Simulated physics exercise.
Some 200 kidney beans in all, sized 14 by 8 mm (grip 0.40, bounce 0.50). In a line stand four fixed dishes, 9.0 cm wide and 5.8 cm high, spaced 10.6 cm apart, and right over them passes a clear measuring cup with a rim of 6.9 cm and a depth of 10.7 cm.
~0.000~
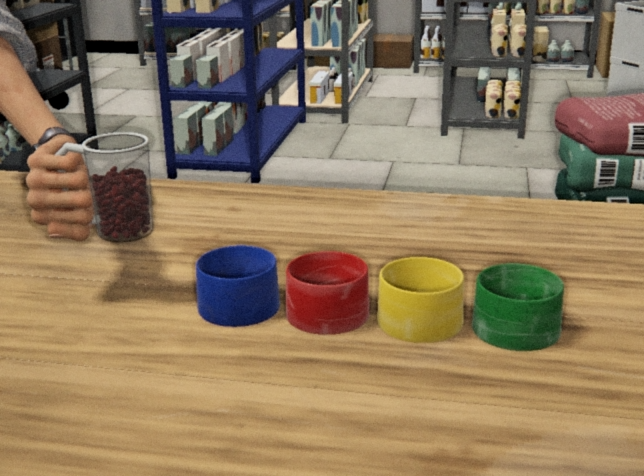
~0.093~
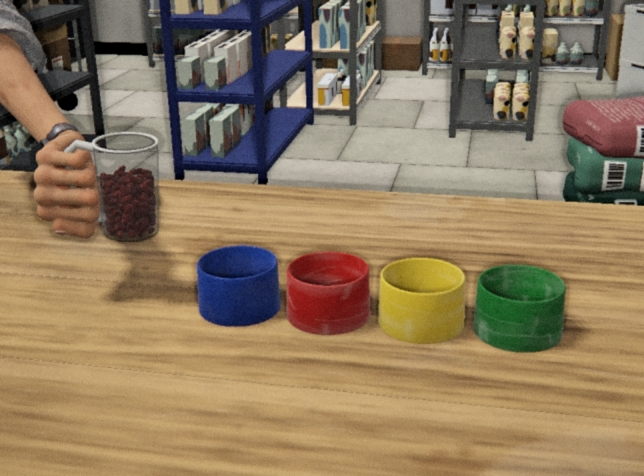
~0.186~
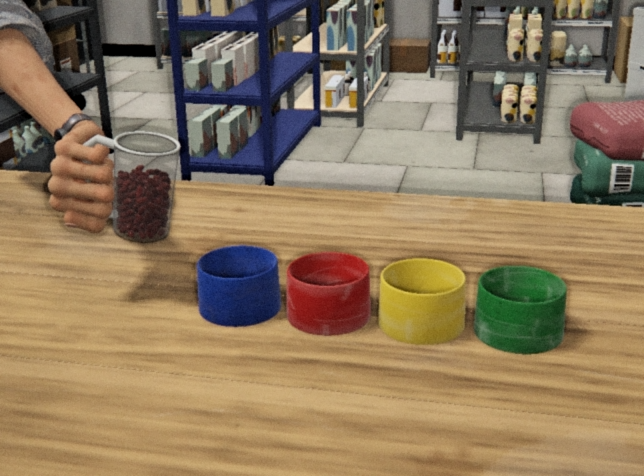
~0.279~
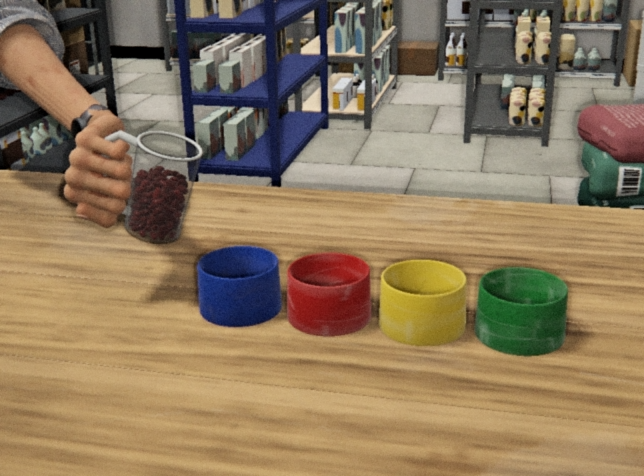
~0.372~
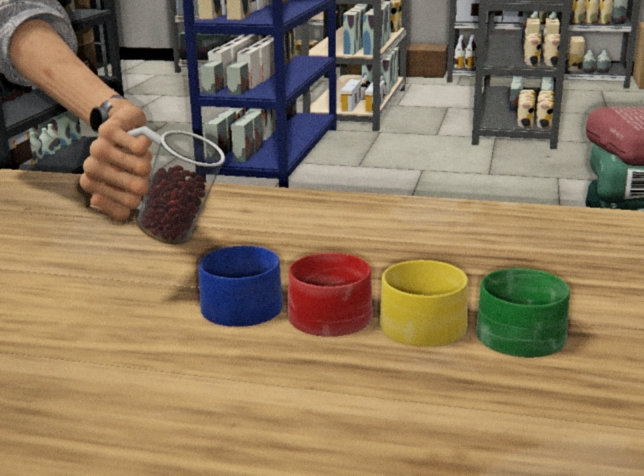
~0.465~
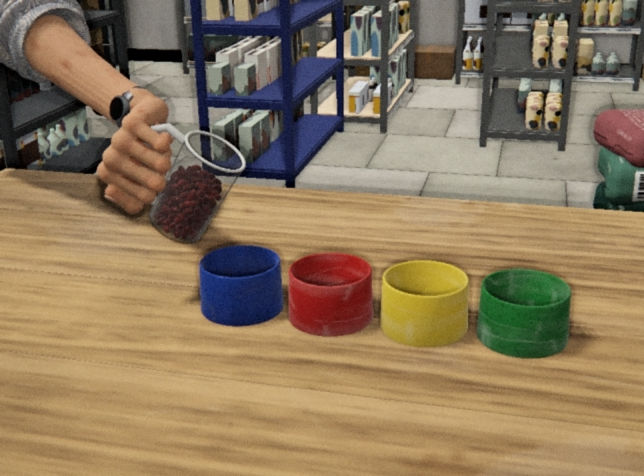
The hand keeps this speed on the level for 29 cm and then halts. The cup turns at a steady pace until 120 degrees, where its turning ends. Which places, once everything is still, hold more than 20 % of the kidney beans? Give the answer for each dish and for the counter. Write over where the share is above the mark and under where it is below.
Red: Under; blue: Under; green: Under; yellow: Over; counter: Under.
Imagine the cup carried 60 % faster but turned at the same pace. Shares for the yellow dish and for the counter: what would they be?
Yellow: 100; counter: 0.
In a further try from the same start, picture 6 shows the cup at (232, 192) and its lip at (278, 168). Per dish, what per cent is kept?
Red: 0 / blue: 0 / green: 0 / yellow: 100.
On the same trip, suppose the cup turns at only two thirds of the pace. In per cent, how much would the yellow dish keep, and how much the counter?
In that case the yellow dish gets 100 and the counter gets 0.
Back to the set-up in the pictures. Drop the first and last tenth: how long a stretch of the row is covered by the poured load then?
It spans roughly 5 centimetres along the row.
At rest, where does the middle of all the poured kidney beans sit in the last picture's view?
About (431, 306).
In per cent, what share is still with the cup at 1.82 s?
Close to 10 per cent of the load, I'd guess.
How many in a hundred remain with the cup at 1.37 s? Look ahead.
I reckon around 100 per cent.
Then, at 1.01 s, tilt 74 degrees; cup holds 100 %.
After 1.37 s, tilt 102 degrees; cup holds 100 %.
After 1.82 s, tilt 120 degrees; cup holds 10 %, yellow 90 %.
By 2.5 s all is still; red 0 %, blue 0 %, green 0 %, yellow 100 %, counter 0 %.
